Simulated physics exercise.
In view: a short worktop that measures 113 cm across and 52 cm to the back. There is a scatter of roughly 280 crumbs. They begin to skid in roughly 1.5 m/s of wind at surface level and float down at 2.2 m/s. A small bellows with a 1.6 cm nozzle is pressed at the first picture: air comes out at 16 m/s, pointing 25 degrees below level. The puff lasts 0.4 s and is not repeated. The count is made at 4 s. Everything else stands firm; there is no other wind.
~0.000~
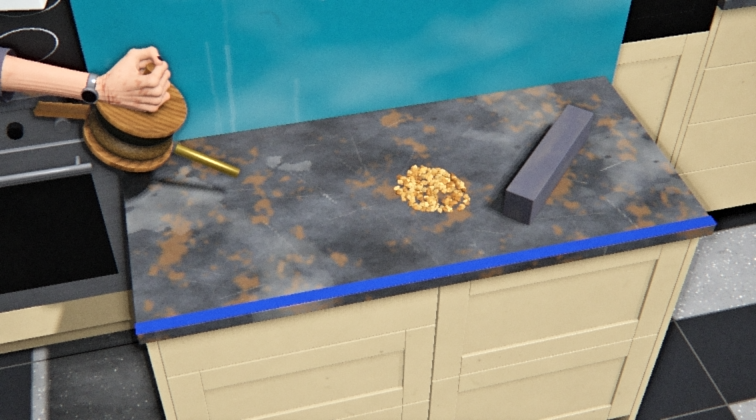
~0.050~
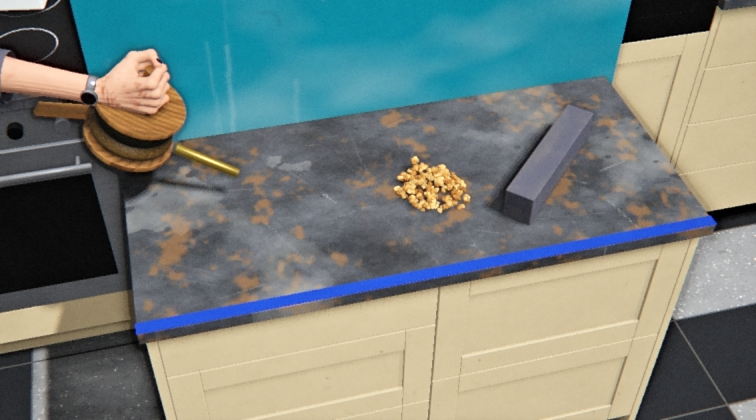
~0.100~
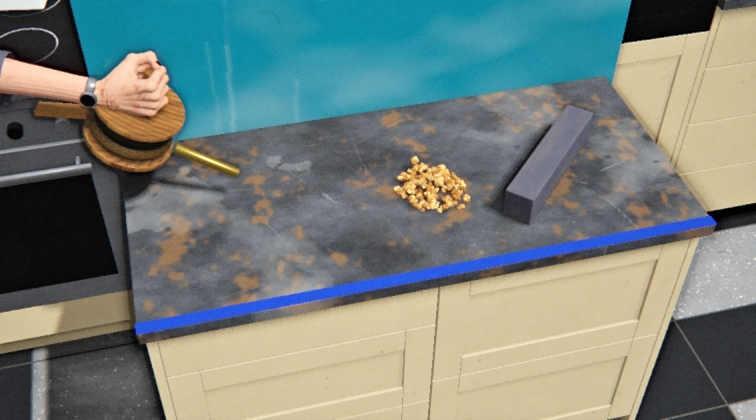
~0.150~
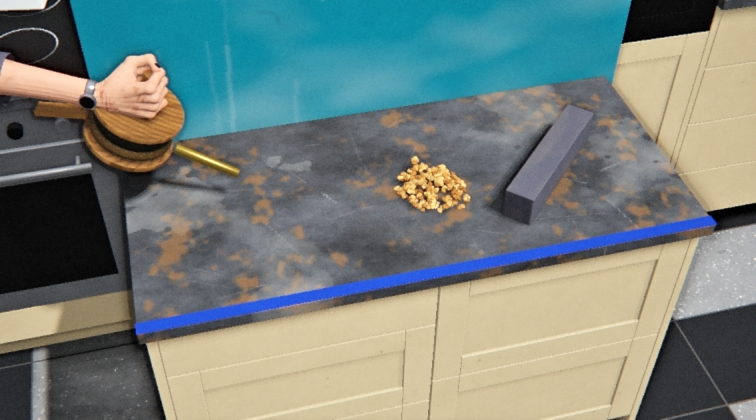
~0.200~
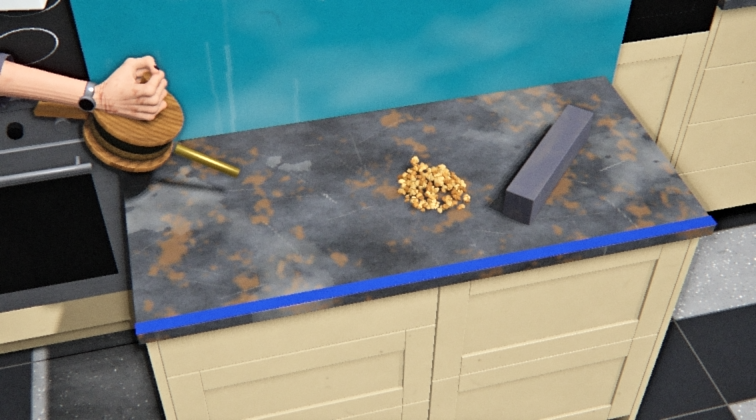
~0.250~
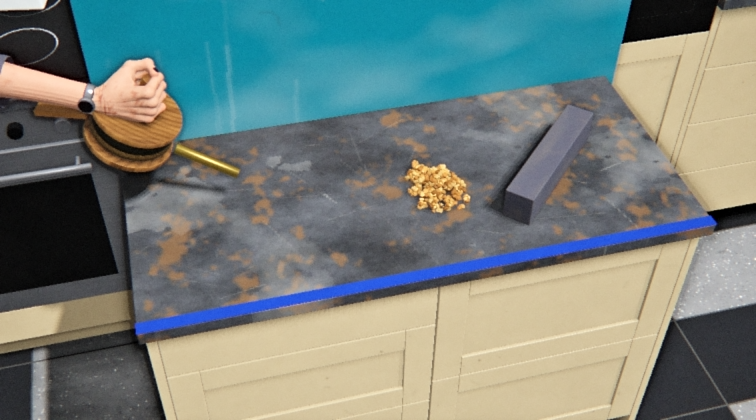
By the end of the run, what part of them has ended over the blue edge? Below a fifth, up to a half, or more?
Of the crumbs, not even a fifth end over the blue edge.
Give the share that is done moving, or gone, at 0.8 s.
About 90 %.
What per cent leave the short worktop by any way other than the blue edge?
Near 0 %.
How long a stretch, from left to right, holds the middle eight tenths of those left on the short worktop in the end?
Roughly 10 cm.
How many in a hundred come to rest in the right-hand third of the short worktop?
Near 80 %.
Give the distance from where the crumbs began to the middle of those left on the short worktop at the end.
About 20 cm.
After 0.8 s, 4 % are over the blue edge; the middle of those left on the top is near (520, 173); 92 % are gone or lie where they will stay.
After 1.3 s, 4 % are over the blue edge; the middle of those left on the top is near (520, 173); 100 % are gone or lie where they will stay.
After 2.2 s, 4 % are over the blue edge; the middle of those left on the top is near (520, 173); 100 % are gone or lie where they will stay.
After 4.0 s, at the end, 4 % are over the blue edge; the middle of those left on the top is near (520, 173).
